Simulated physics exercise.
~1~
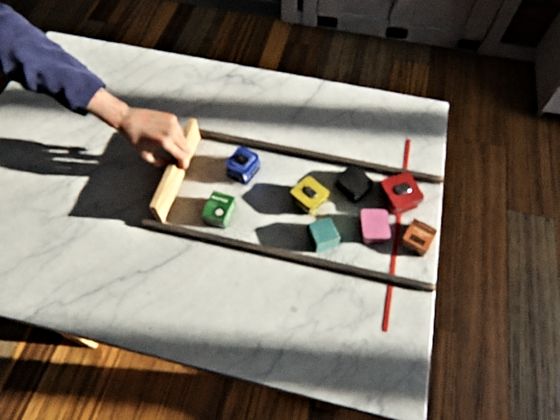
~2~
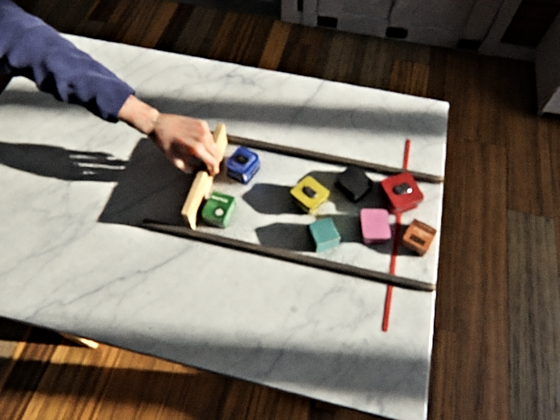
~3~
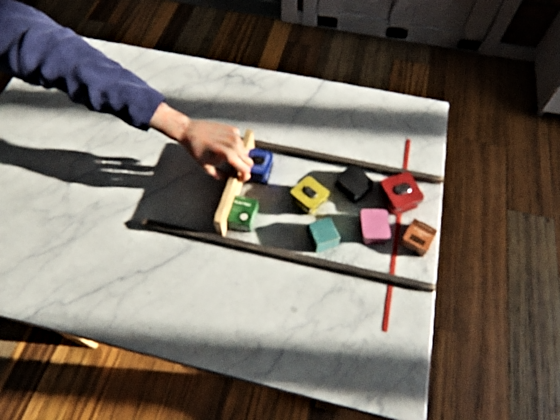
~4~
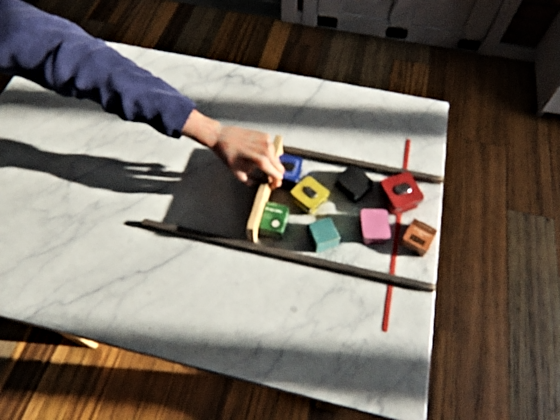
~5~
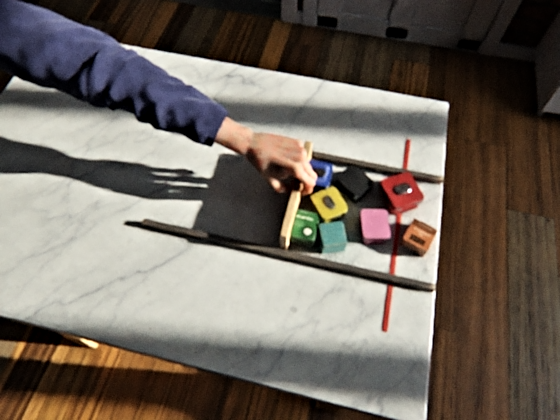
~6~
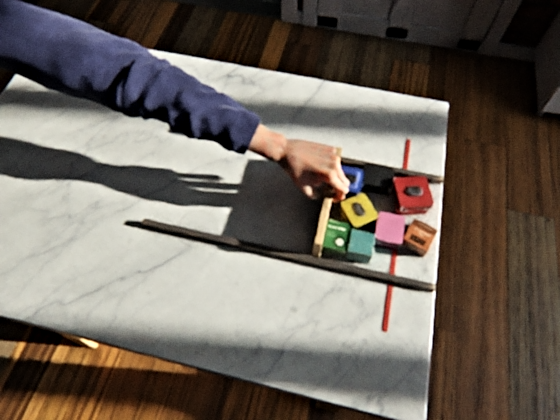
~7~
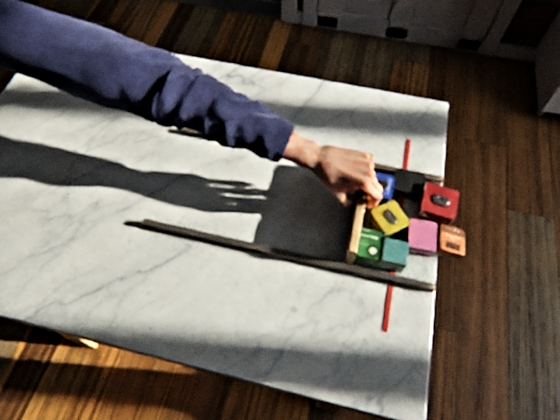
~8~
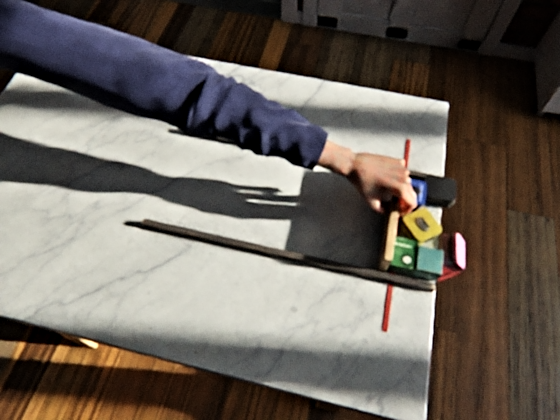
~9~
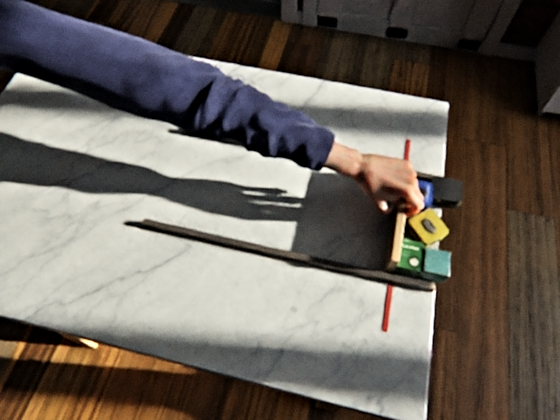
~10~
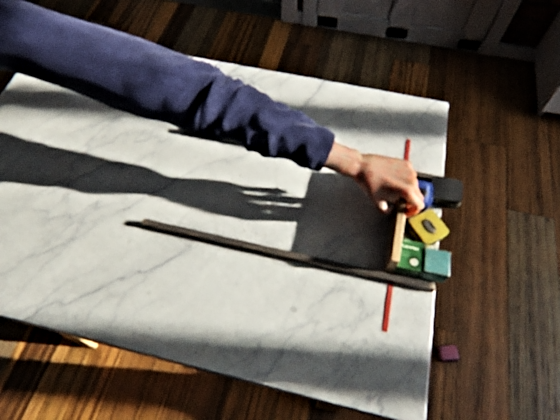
The clip opens on a marble table where a hand in a dark blue sleeve holds a wooden board upright behind a cluster of small coloured blocks, between two dark rails. The hand slides the board steadily right, gathering the green and blue blocks first, then the yellow and teal ones. The packed group shoves the pink, red and orange blocks toward the table's edge, past the red tape. Orange goes over, then red and pink tip off. The board stops near the tape, leaving black, blue, yellow, green and teal blocks at the edge while pink lies on the floor.
